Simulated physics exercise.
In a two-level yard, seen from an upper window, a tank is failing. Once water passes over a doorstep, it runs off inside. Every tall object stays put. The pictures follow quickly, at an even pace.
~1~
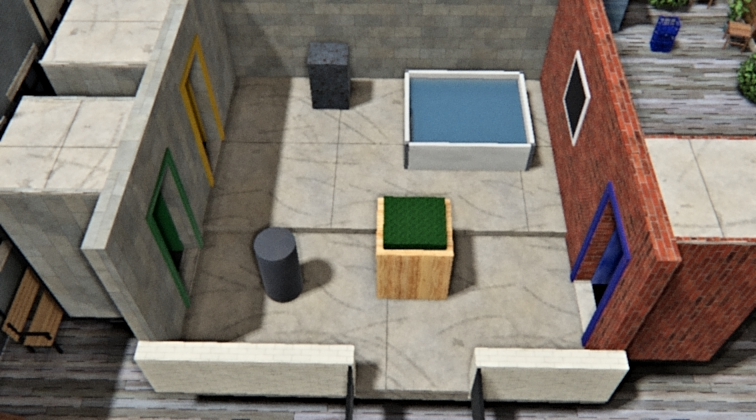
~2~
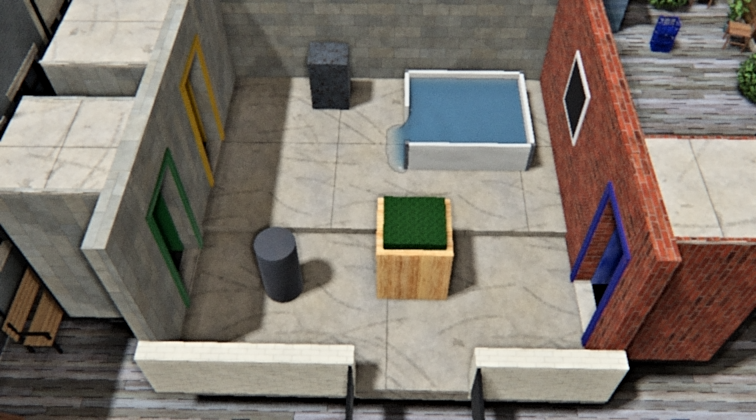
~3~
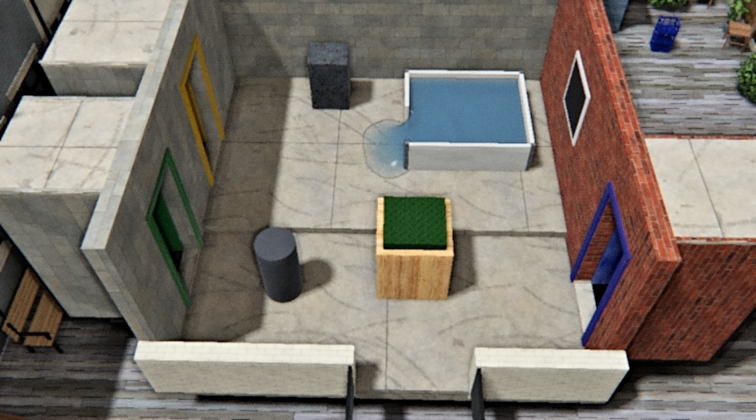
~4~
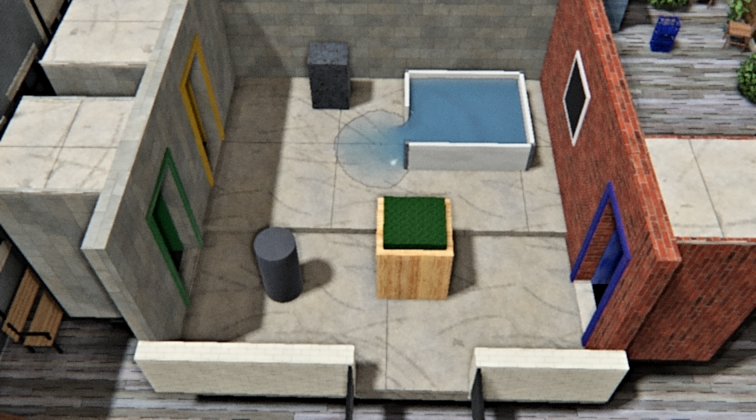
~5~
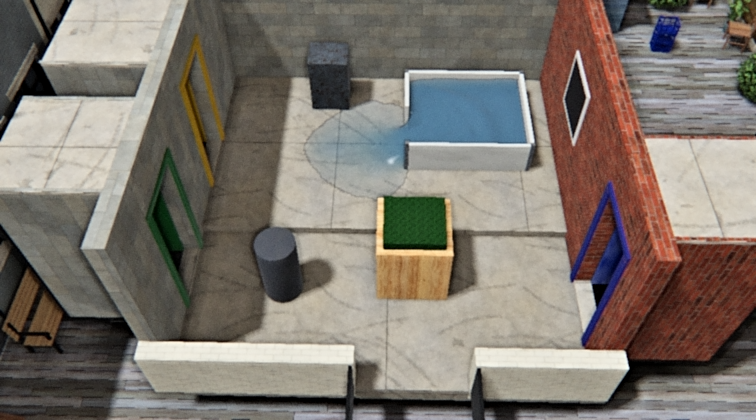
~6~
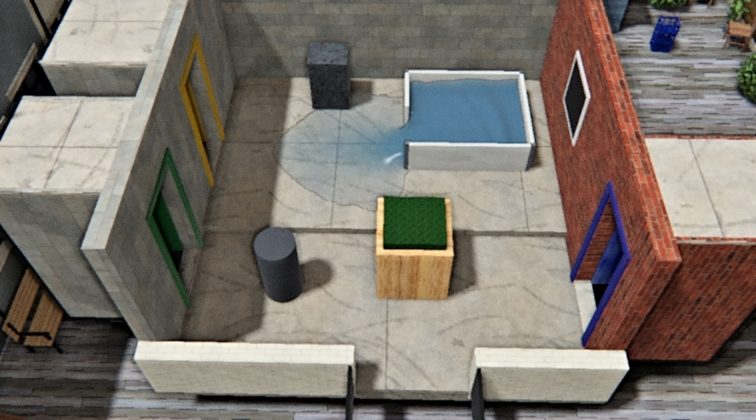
A white-rimmed water tank stands at the back right of a walled yard seen from high above, beside a red brick wall with a blue doorway. A dark grey block, a grey cylinder and a wooden box topped with green sit on the pale paving, with yellow and green doorways on the left. Water pours from the tank's left side and spreads leftward in a widening, thin sheet, while the view stays still.
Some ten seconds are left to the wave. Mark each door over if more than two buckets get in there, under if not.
Yellow door: Over, green door: Over, blue door: Under.
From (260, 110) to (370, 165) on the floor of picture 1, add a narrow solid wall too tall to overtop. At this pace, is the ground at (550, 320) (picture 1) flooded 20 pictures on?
Result: Parched.
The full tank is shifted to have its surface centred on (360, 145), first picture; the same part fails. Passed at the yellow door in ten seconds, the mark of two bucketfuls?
As it turns out, the yellow door breaks the limit.
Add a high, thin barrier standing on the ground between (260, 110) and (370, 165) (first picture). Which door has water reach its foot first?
The green-painted one.
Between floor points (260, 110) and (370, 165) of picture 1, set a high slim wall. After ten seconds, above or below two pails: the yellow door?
Yellow door: Spared.
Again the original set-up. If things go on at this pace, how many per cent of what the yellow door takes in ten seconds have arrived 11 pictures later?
About 20 per cent.
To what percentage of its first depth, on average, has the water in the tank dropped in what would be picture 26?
My reading is 44 %.
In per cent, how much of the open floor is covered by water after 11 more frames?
Close to 40 percent, by my reckoning.
A moment on, water covers 30 % of the floor; the yellow door under two buckets in, the green door not reached, the blue door not reached.
Next, water covers 40 % of the floor; the yellow door over two buckets in, the green door wet at the sill, nothing in, the blue door not reached.
Then, water covers 45 % of the floor; the yellow door far over two buckets in, the green door over two buckets in, the blue door not reached.
Later, water covers 65 % of the floor; the yellow door far over two buckets in, the green door over two buckets in, the blue door not reached.
In the end, water covers 80 % of the floor; the yellow door far over two buckets in, the green door over two buckets in, the blue door wet at the sill, nothing in.
